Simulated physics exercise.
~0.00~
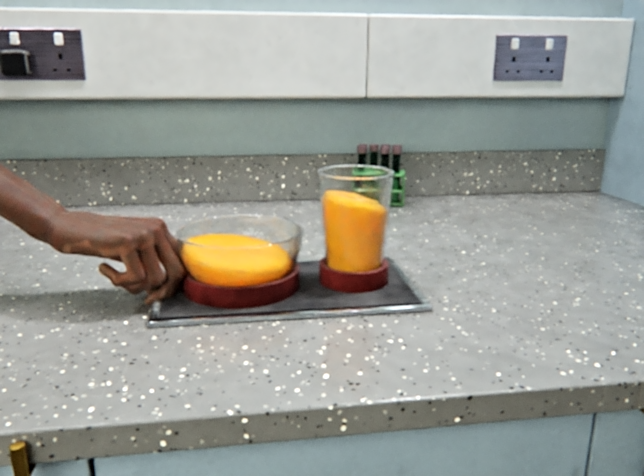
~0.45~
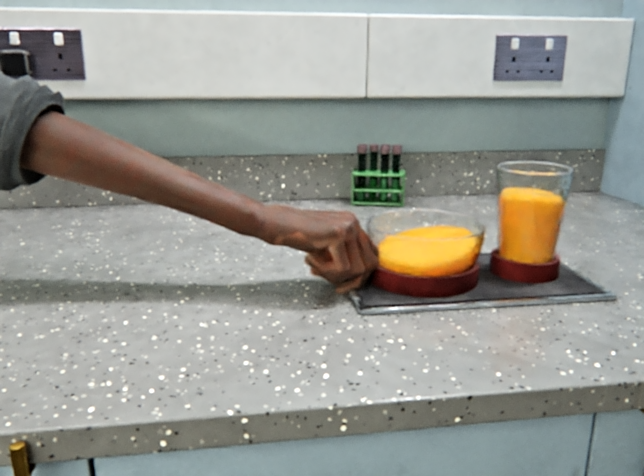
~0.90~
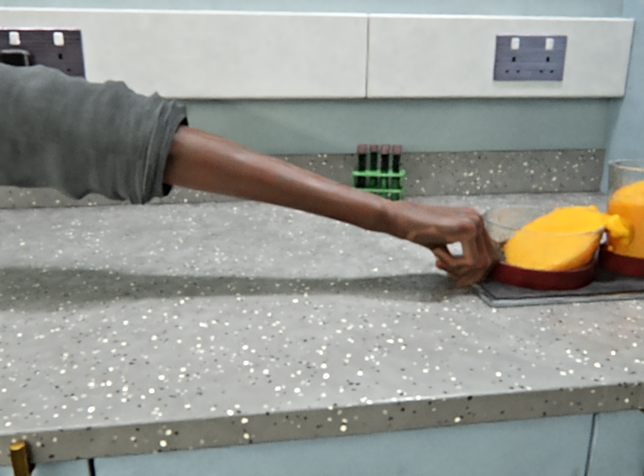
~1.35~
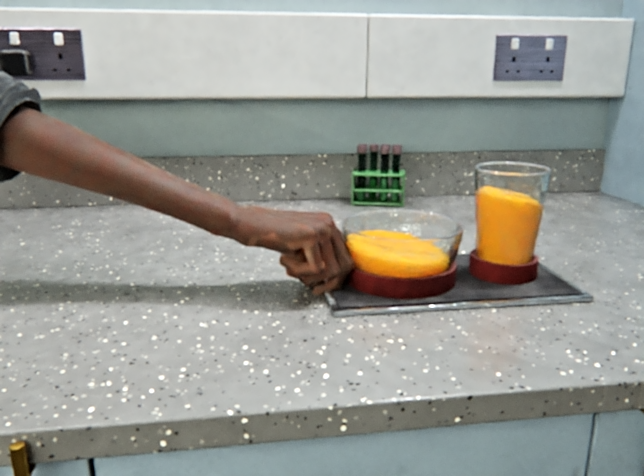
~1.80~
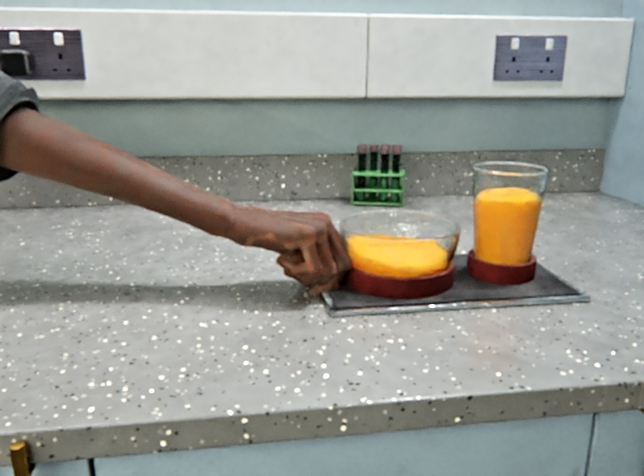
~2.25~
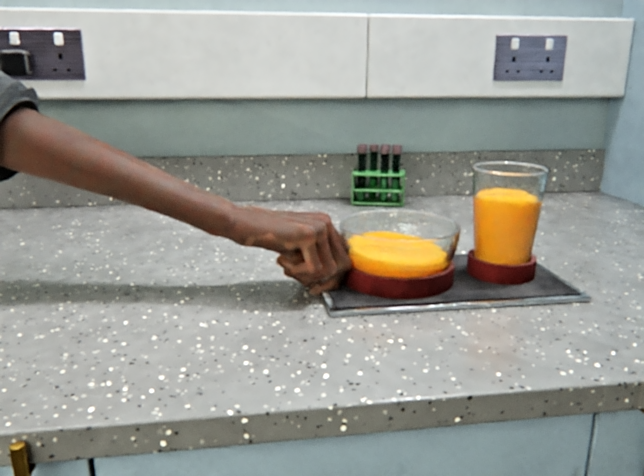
On a speckled grey counter, a hand slid a tray holding a round bowl and a tumbler of orange juice to the right, the juice surging up and out of the bowl, then drew it partway back left, where it came to rest.
